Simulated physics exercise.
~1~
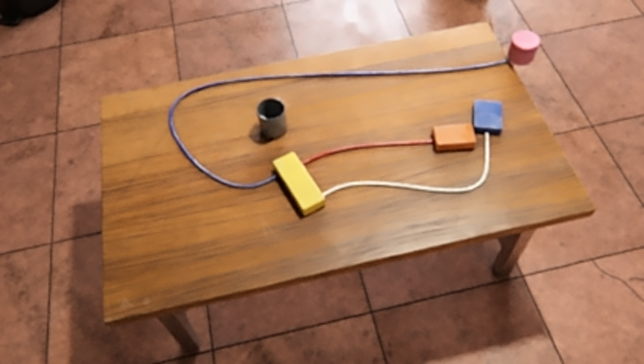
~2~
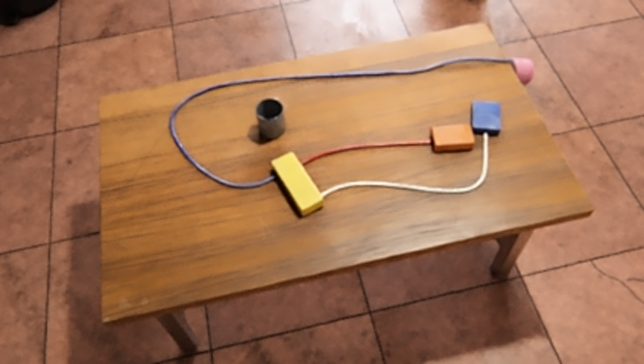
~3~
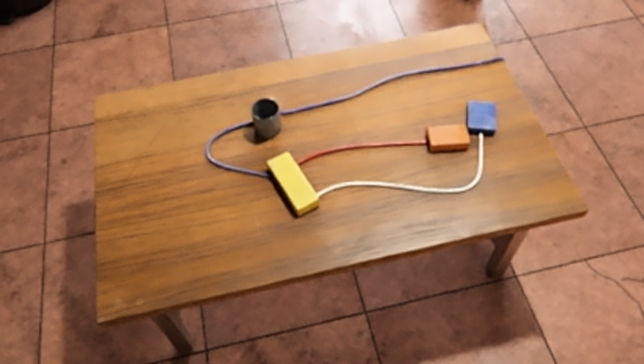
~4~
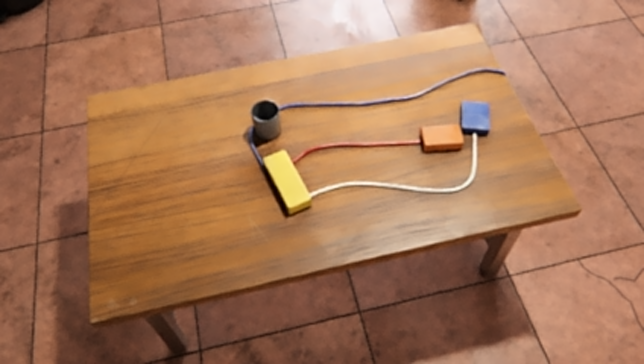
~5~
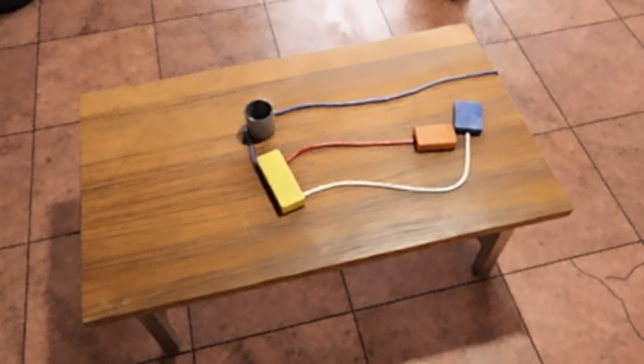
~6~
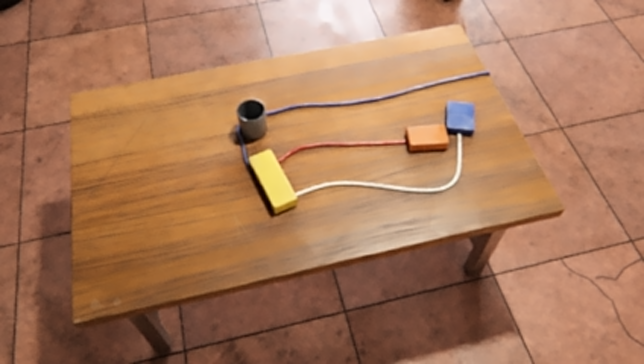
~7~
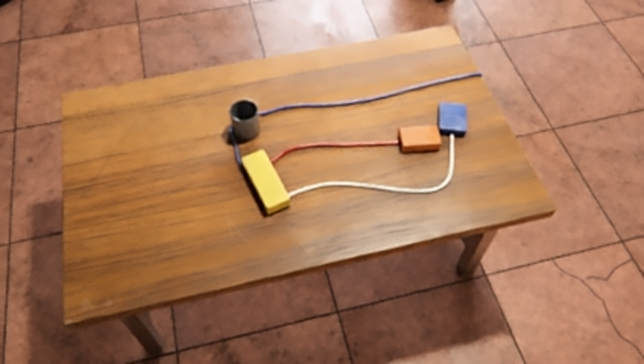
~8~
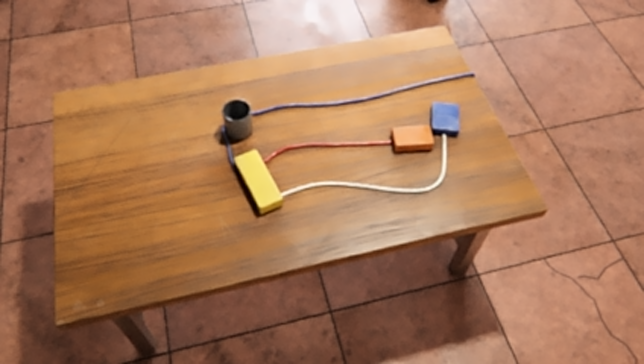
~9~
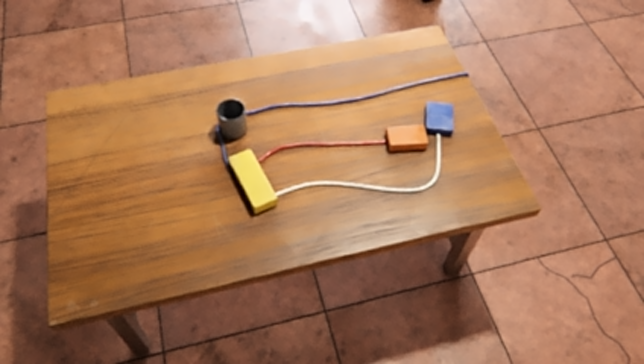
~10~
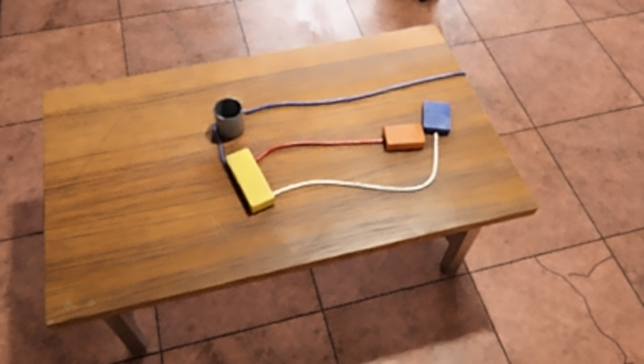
At first, a pink speaker sits at the far right corner of a wooden table, its blue cable looping widely around a grey mug to a yellow strip, which red and white cables join to an orange phone and a blue charger. The speaker tips over the edge and drops out of sight. Its cable slides right after it, and the wide loop shrinks until it draws in around the mug. The mug, strip, phone and charger stay put as the view pans slightly right. In the end, the cable lies still, bent around the mug and stretching to the table's right edge.
